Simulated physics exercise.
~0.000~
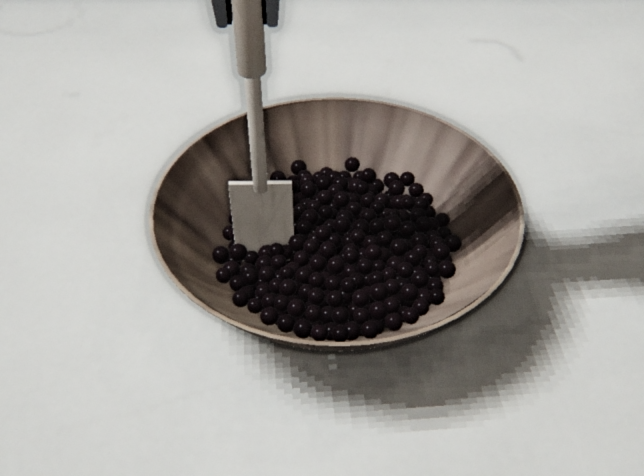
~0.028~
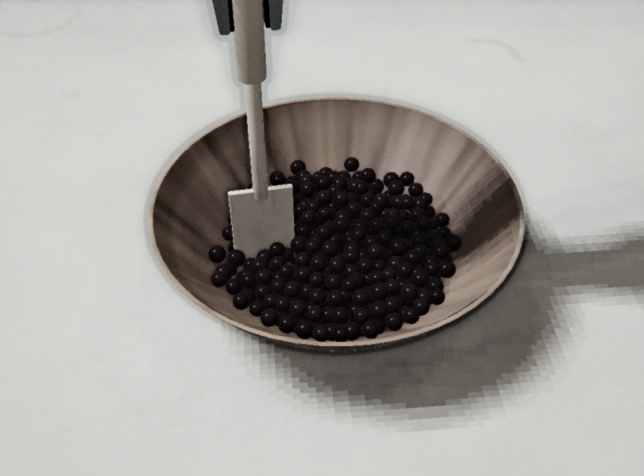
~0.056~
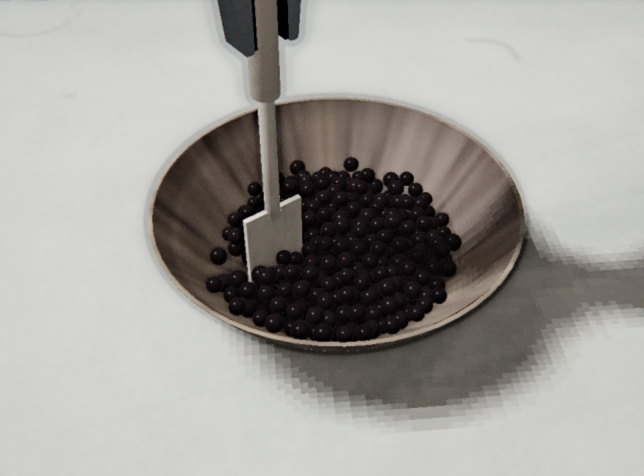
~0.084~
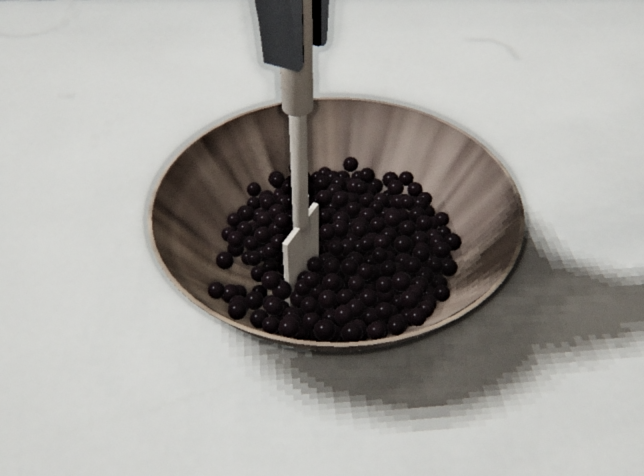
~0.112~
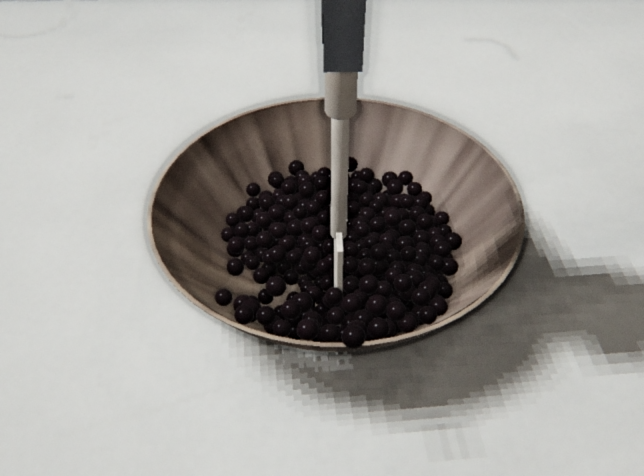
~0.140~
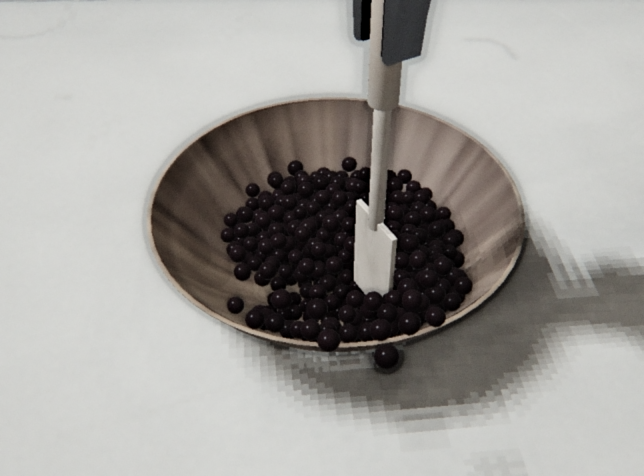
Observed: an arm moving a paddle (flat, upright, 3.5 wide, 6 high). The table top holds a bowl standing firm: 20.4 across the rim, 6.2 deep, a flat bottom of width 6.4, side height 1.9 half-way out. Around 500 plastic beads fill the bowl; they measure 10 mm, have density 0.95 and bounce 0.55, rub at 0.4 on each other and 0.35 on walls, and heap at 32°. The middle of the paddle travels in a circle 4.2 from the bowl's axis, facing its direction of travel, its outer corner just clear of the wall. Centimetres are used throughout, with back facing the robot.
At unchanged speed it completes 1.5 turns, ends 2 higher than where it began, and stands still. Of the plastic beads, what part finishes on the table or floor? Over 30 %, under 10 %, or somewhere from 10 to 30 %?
Somewhere from 10 to 30 %.
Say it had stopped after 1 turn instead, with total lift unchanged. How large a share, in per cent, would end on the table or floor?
About 15 per cent.
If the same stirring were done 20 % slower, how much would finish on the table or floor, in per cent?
Estimate: Near 10 in a hundred.
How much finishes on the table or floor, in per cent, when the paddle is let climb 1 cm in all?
20 per cent, roughly.
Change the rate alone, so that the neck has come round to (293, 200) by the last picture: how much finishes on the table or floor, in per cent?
Close to 0 in a hundred.
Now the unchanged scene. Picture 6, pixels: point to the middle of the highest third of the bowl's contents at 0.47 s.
Somewhere around (301, 255), I think.
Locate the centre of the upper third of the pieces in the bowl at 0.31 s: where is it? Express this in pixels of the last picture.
Near (342, 153).
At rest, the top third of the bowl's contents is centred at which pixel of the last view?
Centre, approx.: (343, 243).
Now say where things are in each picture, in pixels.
Paddle neck at (259, 161), 0° round; upper third of the load around (340, 233), from x 220 to 455, top at y 165; 501 in the bowl, in the first frame.
Paddle neck at (259, 167), 10° round; upper third of the load around (340, 235), from x 215 to 455, top at y 165, in the second frame.
Paddle neck at (271, 186), 35° round; upper third of the load around (333, 247), from x 215 to 455, top at y 165, in the third frame.
Paddle neck at (300, 201), 62° round; upper third of the load around (345, 266), from x 215 to 450, top at y 165, in the fourth frame.
Paddle neck at (339, 205), 89° round; upper third of the load around (364, 270), from x 225 to 455, top at y 165; 500 in the bowl, 1 in flight or on the tool, in the fifth frame.
Paddle neck at (378, 196), 117° round; upper third of the load around (393, 267), from x 230 to 465, top at y 165; 499 in the bowl, 2 in flight or on the tool, in the sixth frame.
After 0.31 s, 278° round, highest piece 9 above the table; 454 in the bowl, 16 on the table or floor, 31 in flight or on the tool.
After 0.47 s, 80° round, highest piece 9 above the table; 428 in the bowl, 65 on the table or floor, 8 in flight or on the tool.
After 0.76 s, 180° round, highest piece 5 above the table; 418 in the bowl, 83 on the table or floor.
After 1.46 s, 180° round, highest piece 5 above the table; 418 in the bowl, 83 on the table or floor.
At rest, 418 in the bowl, 83 on the table or floor. That is 17 % on the table or floor.
